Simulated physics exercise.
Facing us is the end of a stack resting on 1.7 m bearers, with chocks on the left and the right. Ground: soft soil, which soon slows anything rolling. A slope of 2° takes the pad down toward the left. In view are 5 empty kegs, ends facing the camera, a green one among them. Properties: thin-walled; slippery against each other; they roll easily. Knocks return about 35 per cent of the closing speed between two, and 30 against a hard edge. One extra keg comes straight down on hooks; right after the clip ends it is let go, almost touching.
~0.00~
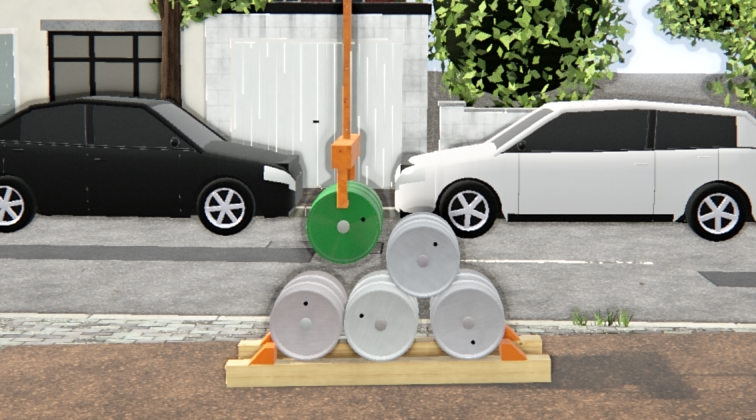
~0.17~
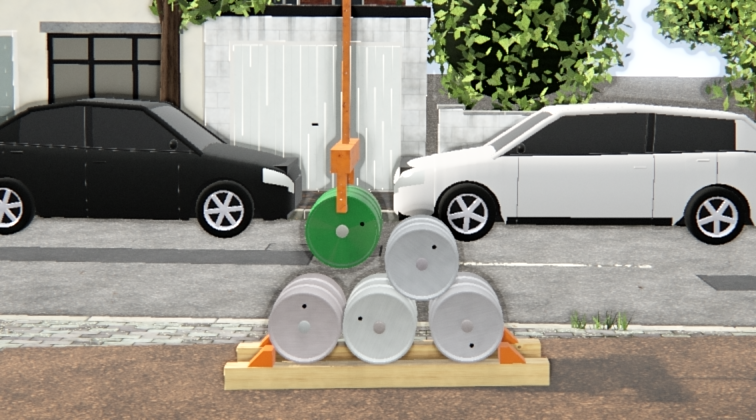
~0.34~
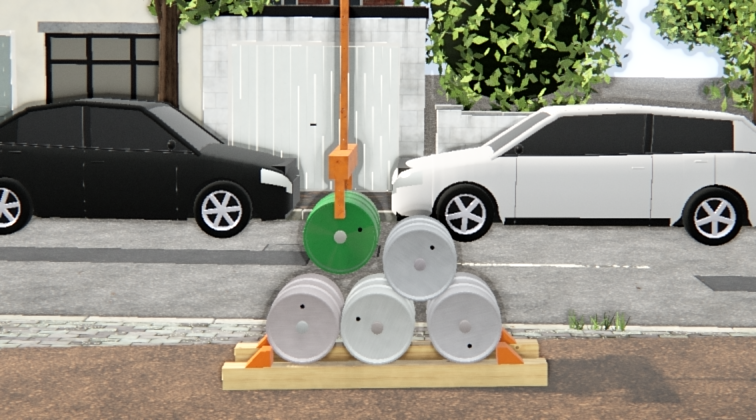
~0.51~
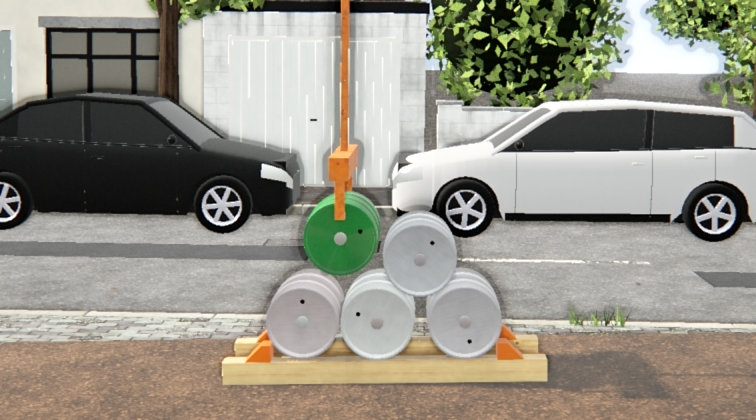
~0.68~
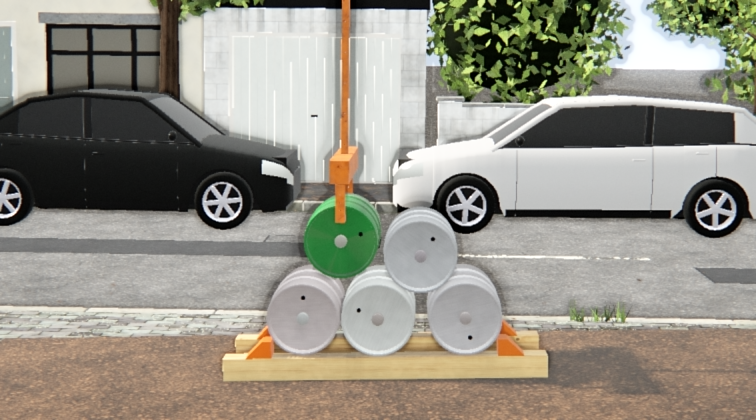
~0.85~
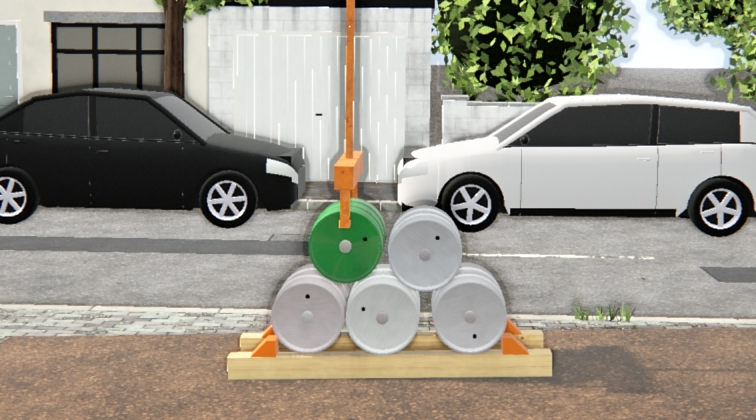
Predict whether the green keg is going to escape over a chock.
Sticks with the stack.
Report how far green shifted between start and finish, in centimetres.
Green: 20.
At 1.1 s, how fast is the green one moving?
The speed is close to 0.0 m/s.
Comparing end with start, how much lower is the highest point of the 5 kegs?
About 20 cm.
Then, 1.1 s in, green is up on others, 35 cm inside the left chock; 0 past a chock so far.
Then, 1.2 s in, green is up on others, 35 cm inside the left chock, rolling right; 0 past a chock so far.
Then, 1.4 s in, still the same for green; 0 past a chock so far.
In the end (1.6 s), green is up on others, 35 cm inside the left chock; 0 past a chock so far.
